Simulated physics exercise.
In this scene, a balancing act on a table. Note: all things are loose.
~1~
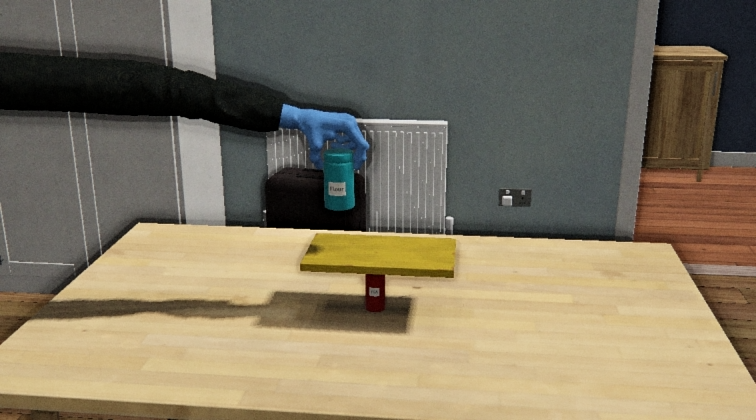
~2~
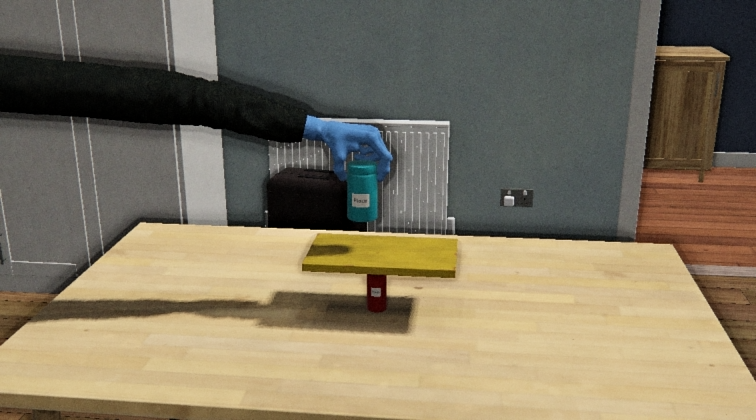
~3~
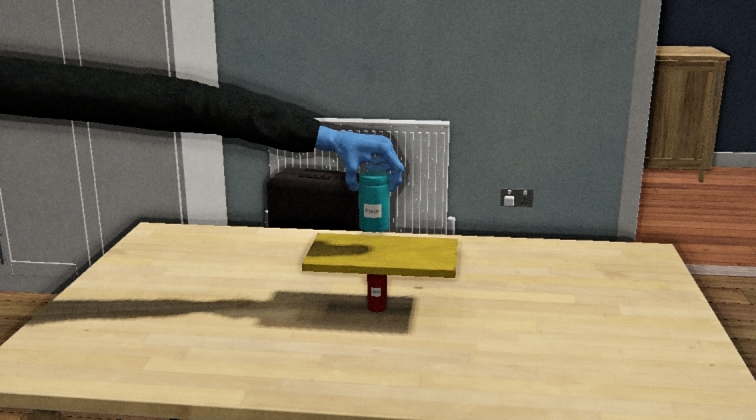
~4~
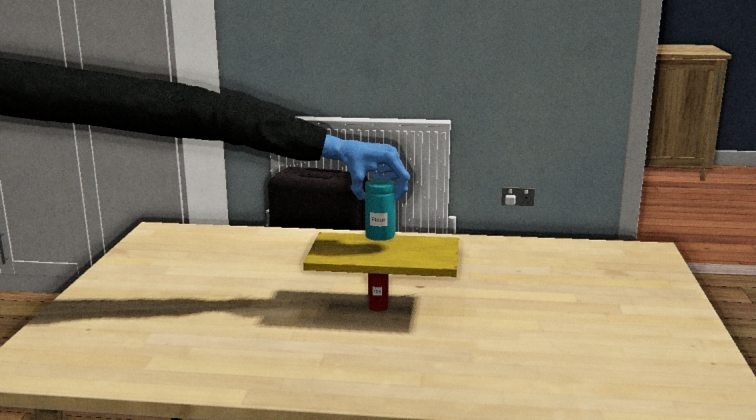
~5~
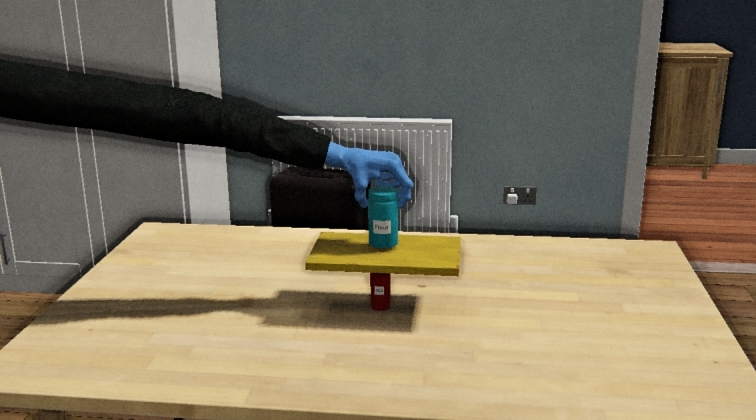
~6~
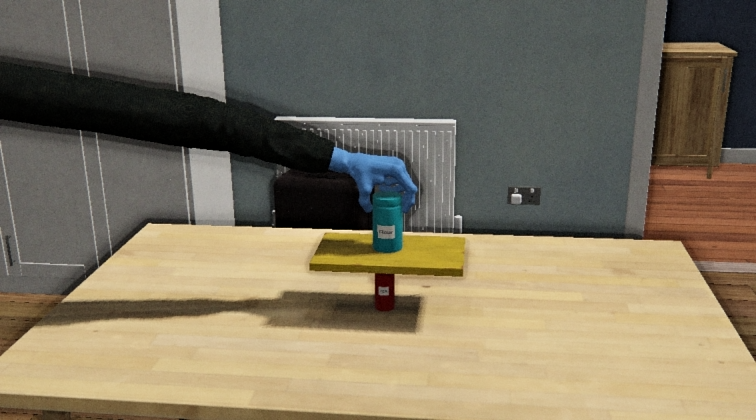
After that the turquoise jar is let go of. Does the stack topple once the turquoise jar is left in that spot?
My guess is the stack will be secure.
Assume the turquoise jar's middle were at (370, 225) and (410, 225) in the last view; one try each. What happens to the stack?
Try one: The stack remains standing; try two: The stack collapses.
Then, 0.30 s after the last picture, nothing has stirred.
Then, 0.70 s after the last picture, turquoise jar resting near (387, 222).
At rest, all 3 in place. Seen from the same camera at the end, turquoise jar near (387, 222). The stack stays up.
